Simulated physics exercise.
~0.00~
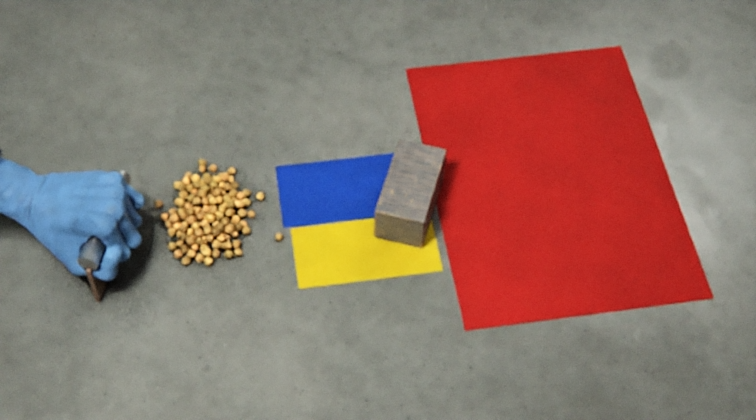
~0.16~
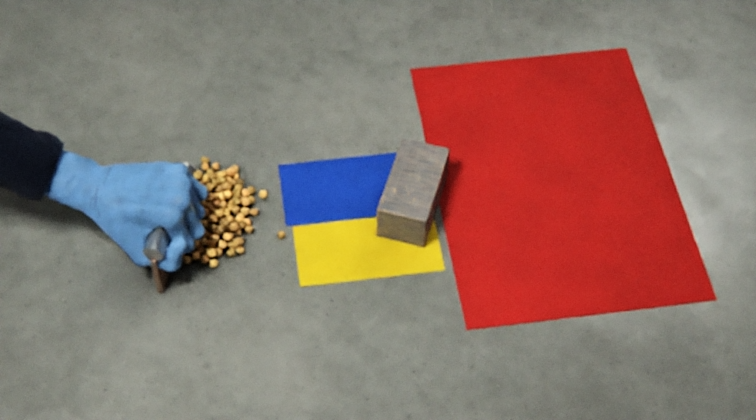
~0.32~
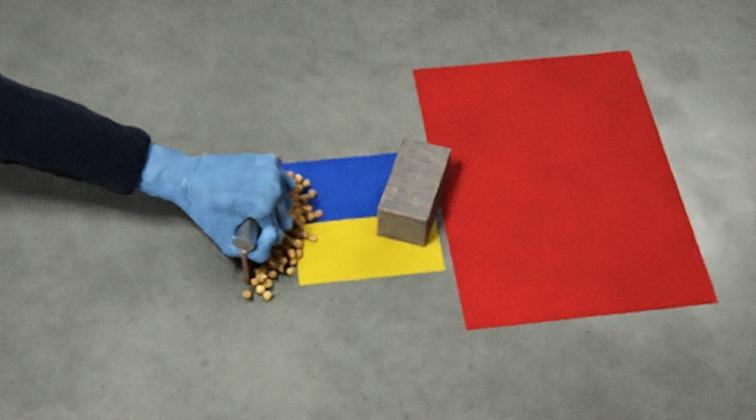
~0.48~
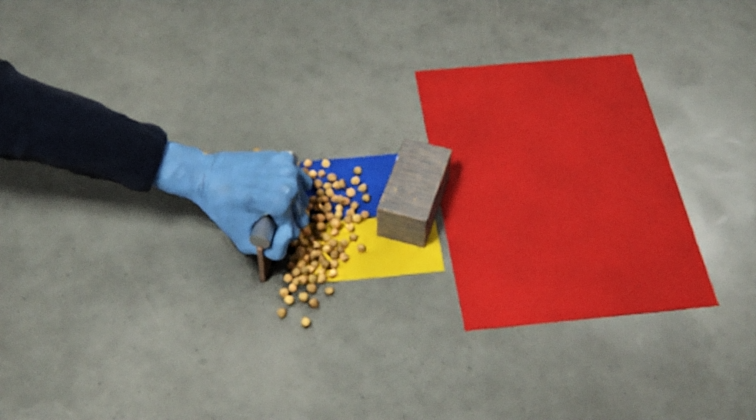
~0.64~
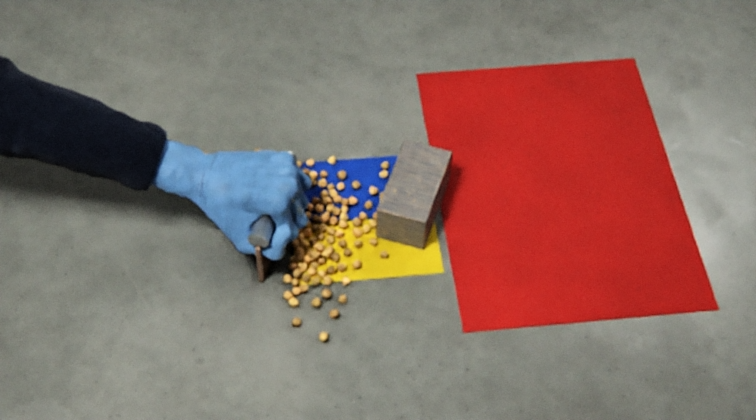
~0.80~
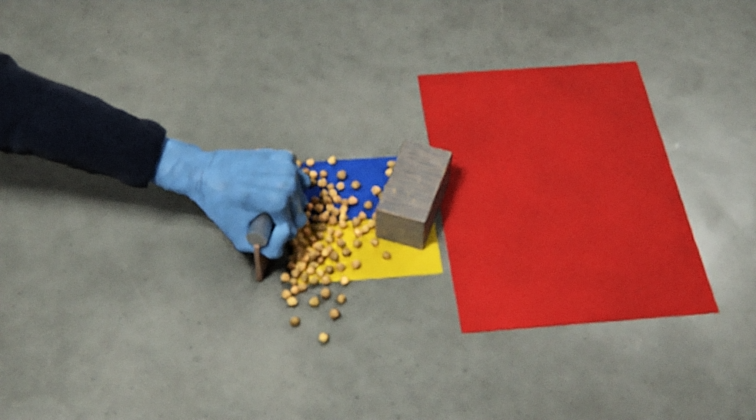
A blue-gloved hand in a dark sleeve, gripping a scraper, moves right across a grey floor toward a loose heap of dried chickpeas. It meets the heap and pushes it along, bunching the chickpeas ahead of the hand and onto the near edge of a blue and yellow mat. The hand then halts at the mat's left side while the chickpeas scatter forward, some reaching the fixed grey block. A few roll below the mats before settling. The chickpeas come to rest across the blue, the yellow and the bare floor, with none on the large red mat.
